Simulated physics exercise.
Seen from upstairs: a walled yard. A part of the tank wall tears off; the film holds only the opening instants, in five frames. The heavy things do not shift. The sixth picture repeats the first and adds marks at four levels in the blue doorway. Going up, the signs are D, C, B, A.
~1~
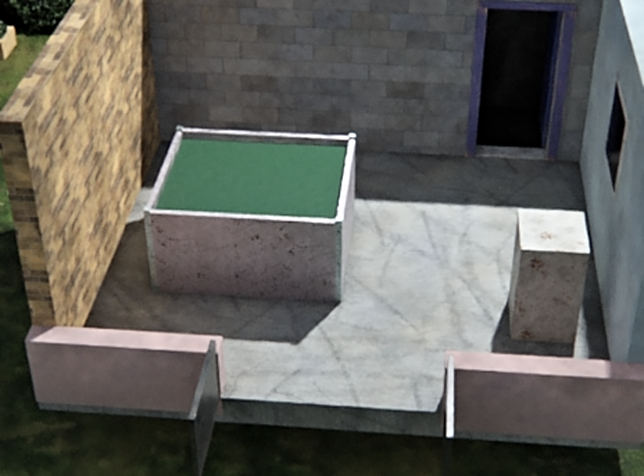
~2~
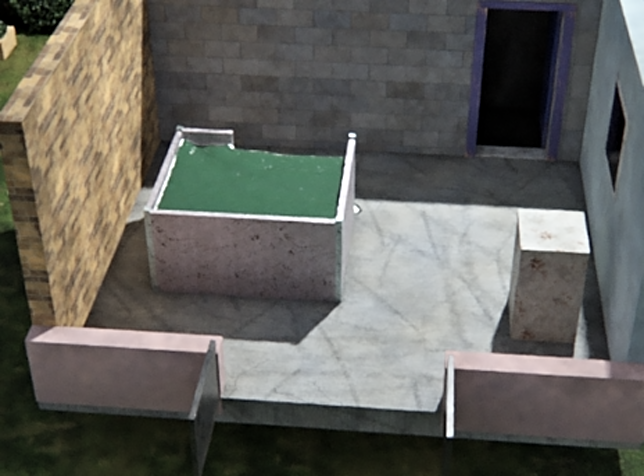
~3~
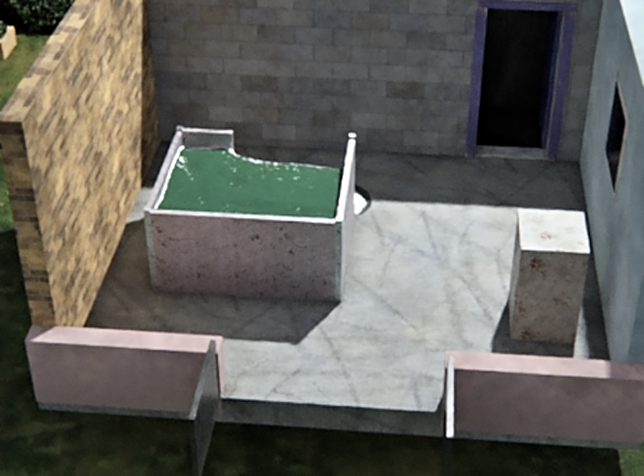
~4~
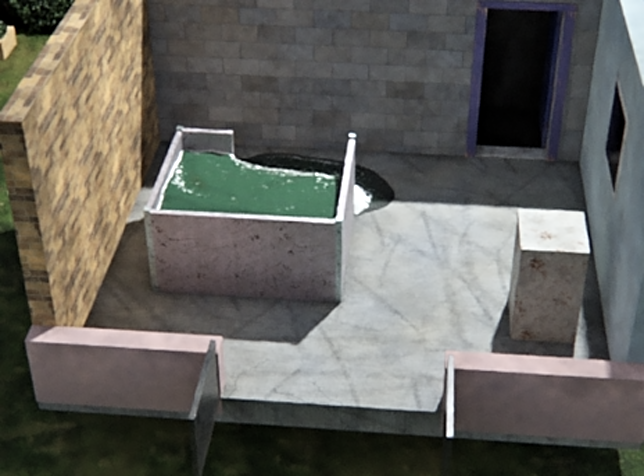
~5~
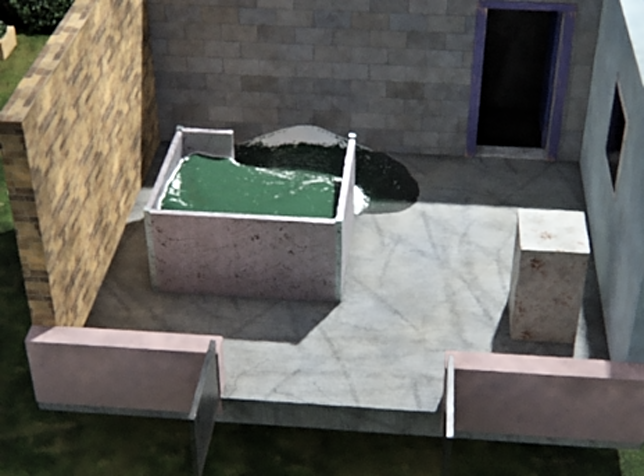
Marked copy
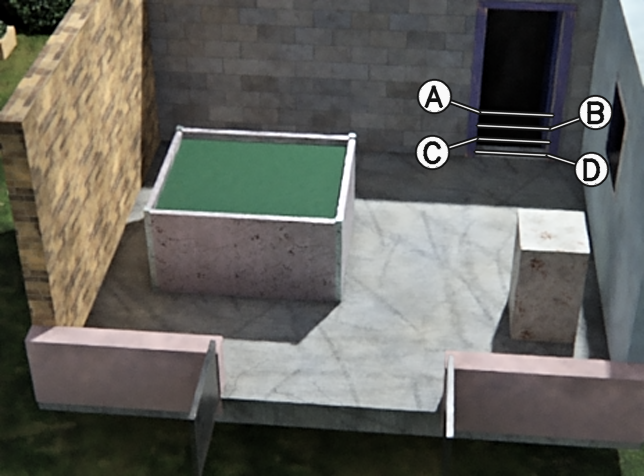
A raised tank of green water stands left of centre in a walled, pale-paved yard seen from upstairs. A tan brick wall rises at left, a grey block wall with a blue-framed dark doorway behind, a pale block at right and low pink walls flanking the front opening. Part of the tank's back side opens, and water pours out and spreads darkly behind it and rightward, while the view stays still.
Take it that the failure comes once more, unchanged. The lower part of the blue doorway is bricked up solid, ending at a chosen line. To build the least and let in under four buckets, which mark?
The limit is C.
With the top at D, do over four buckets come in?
Yes, that goes wrong.
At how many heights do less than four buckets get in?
Three of them.
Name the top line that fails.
Here it is line D.
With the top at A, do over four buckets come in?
No, that is safe.
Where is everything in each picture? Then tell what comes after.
Water in the tank at rest, its middle at (255, 179); foot of the blue doorway at (511, 158); open gate at (333, 339).
Water covers 2 % of the ground, its front hidden from here.
Water covers 5 % of the ground, its front hidden from here.
Water covers 11 % of the ground and shows as far out as (380, 193).
Water covers 17 % of the ground and shows as far out as (405, 187).
On the marked copy, A at (515, 113); B at (514, 127); C at (512, 140); D at (511, 153); from the bottom up D, C, B, A.
Choosing A, nothing gets over.
Choosing B, nothing gets over.
Choosing C, a splash gets over, under a bucket.
Choosing D, some 15 bucketfuls get in.
